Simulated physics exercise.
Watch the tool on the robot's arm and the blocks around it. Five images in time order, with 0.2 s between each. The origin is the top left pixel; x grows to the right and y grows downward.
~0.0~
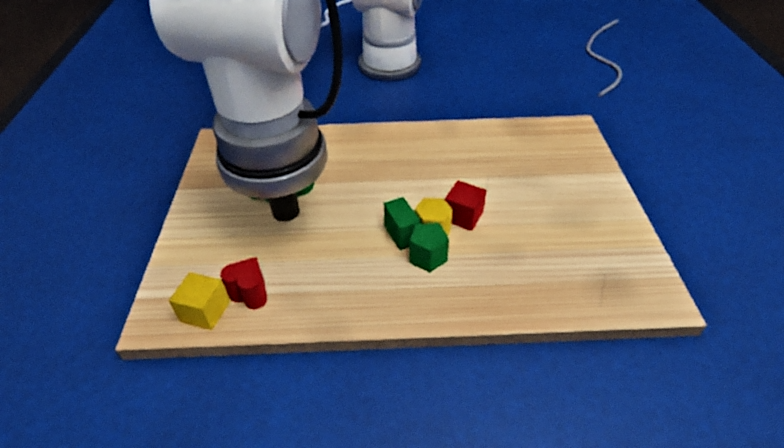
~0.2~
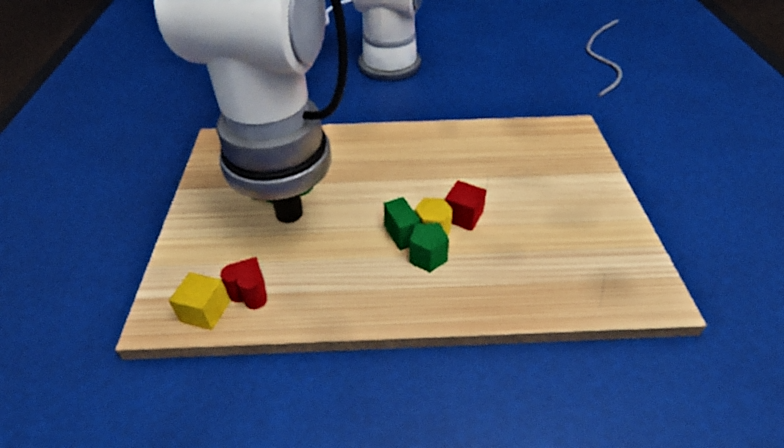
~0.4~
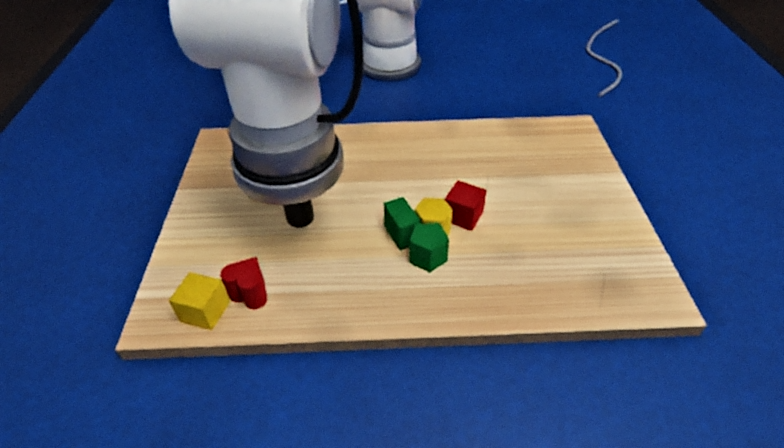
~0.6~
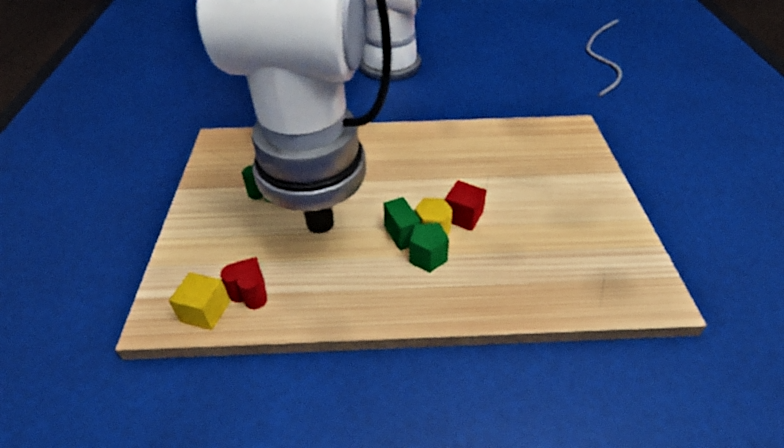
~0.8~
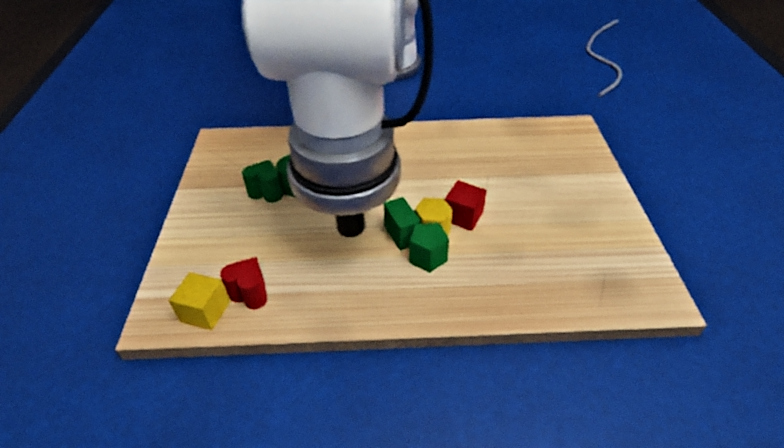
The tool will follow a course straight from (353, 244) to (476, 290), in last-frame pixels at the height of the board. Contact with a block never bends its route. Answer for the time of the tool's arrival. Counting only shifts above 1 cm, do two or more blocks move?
My answer is no.
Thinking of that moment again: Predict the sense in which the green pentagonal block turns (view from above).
That block twists counter-clockwise.
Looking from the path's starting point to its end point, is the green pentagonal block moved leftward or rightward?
Answer: Leftward.
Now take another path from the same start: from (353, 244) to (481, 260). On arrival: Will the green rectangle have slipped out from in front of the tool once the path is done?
Going by the path, yes.
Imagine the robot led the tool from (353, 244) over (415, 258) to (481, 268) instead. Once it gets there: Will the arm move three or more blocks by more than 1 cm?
Short answer: Yes.
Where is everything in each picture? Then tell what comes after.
In the first frame, lower end of the tool (286, 213), tops of blocks, green rectangle (402, 211), green pentagonal block (429, 235).
In the second frame, tool (290, 214), blocks as before.
In the third frame, tool (301, 218), blocks as before.
In the fourth frame, tool (320, 224), blocks as before.
In the fifth frame, tool (351, 228), green rectangle (402, 211), green pentagonal block (429, 235).
The first path, step by step. One third of the way, tool (392, 242); nothing pushed yet.
Two thirds of the way, tool (436, 258); green pentagonal block (459, 236), turned 70° anticlockwise.
At the end, tool (479, 274); green rectangle not moved; green pentagonal block (462, 236), turned 80° anticlockwise.
